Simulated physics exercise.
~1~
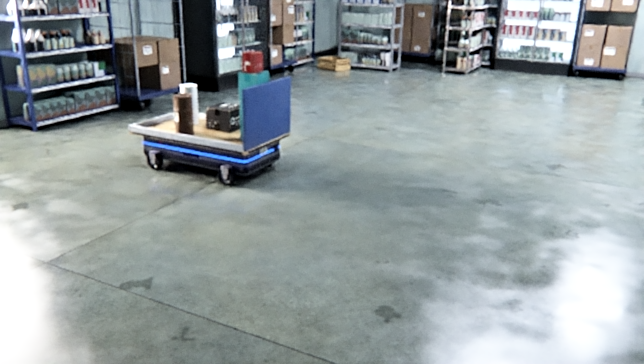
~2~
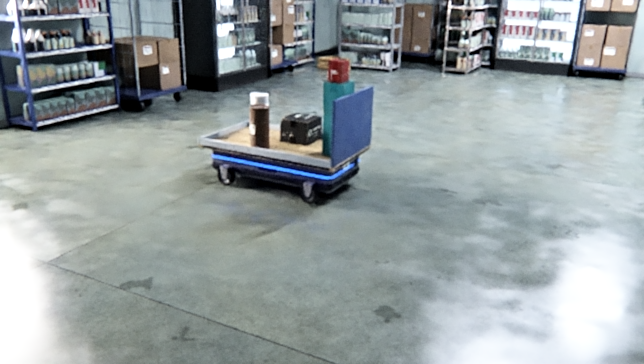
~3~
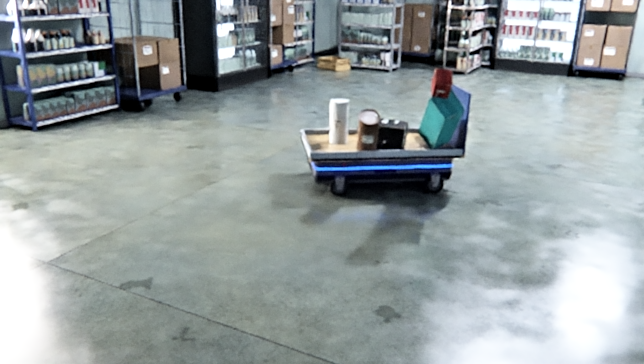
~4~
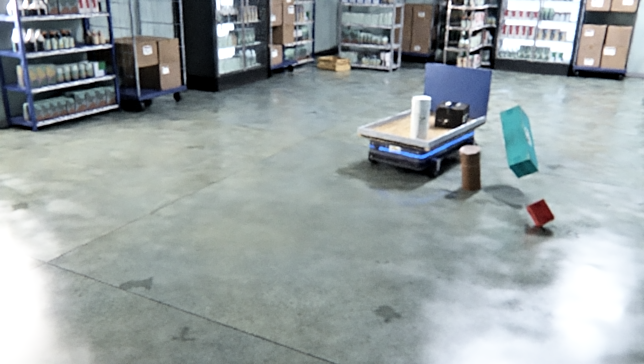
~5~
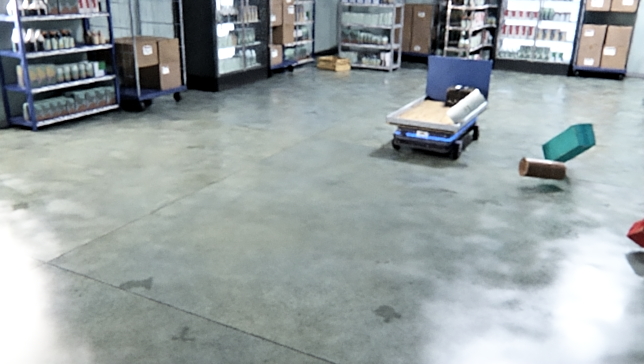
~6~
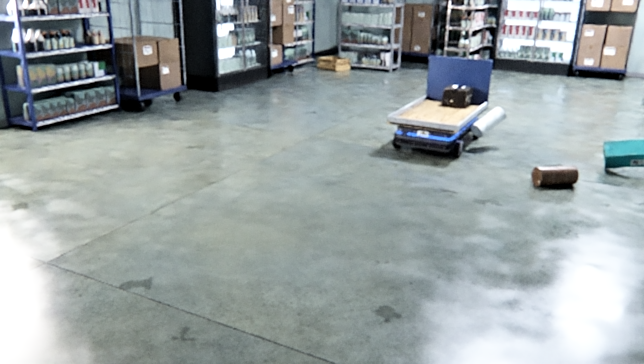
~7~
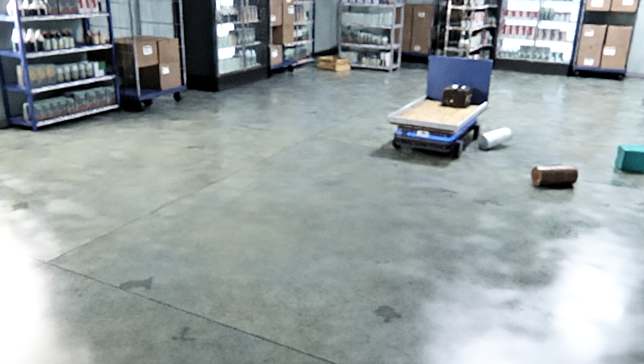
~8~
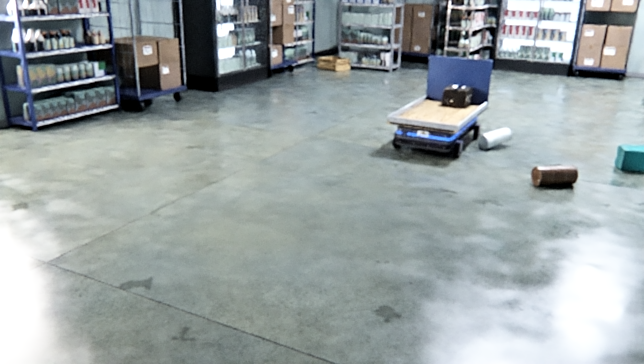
A cart swings around a bend, spills four items onto the floor, and stops.
